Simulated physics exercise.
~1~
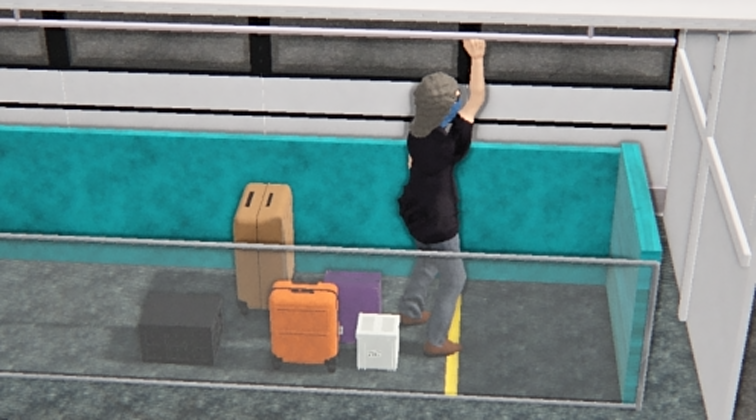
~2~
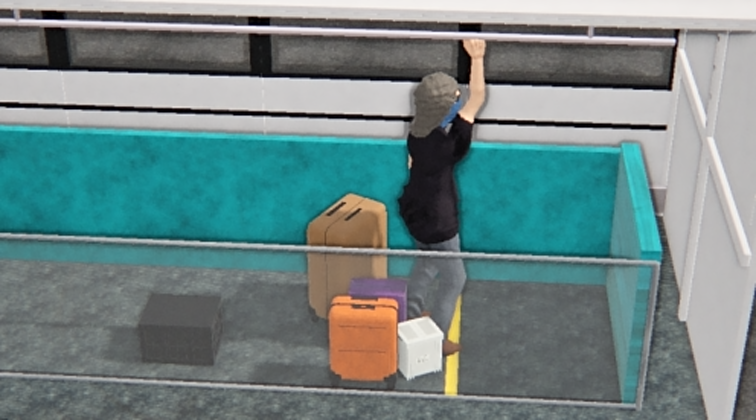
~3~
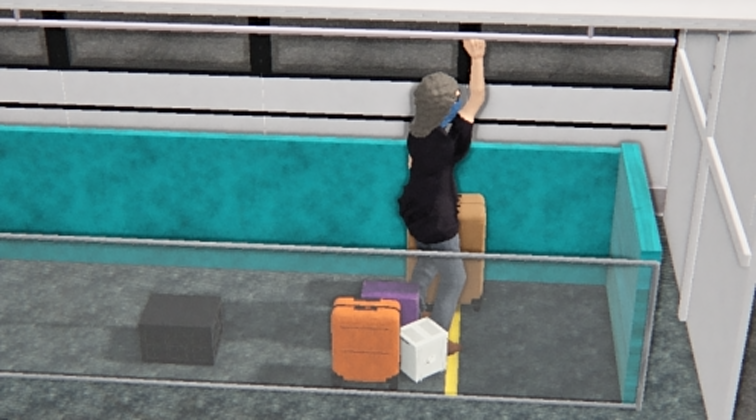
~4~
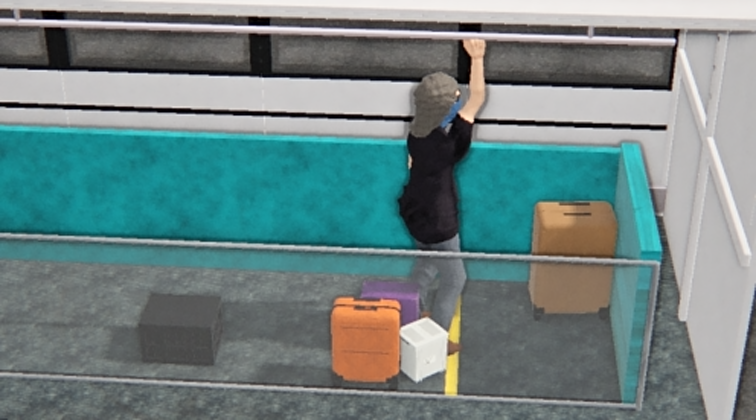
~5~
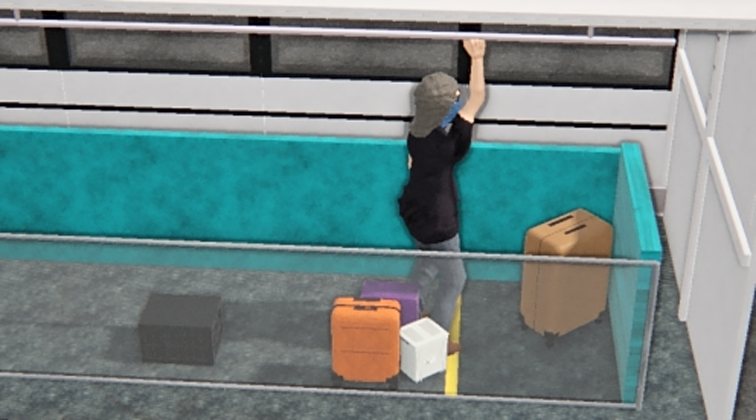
In a tram bay with teal panels and a glass front, a passenger in a cap and black shirt stands gripping the overhead rail beside a yellow floor line. Five pieces of luggage rest to the left of the line. The large brown case, orange case, white tub and purple piece shift right, while the black crate stays put. The smaller items soon settle near the passenger's feet, but the brown case keeps going behind the passenger and crosses the line. Reaching the right end, it turns and shifts slightly nearer, ending upright, while the orange case remains short of the line.
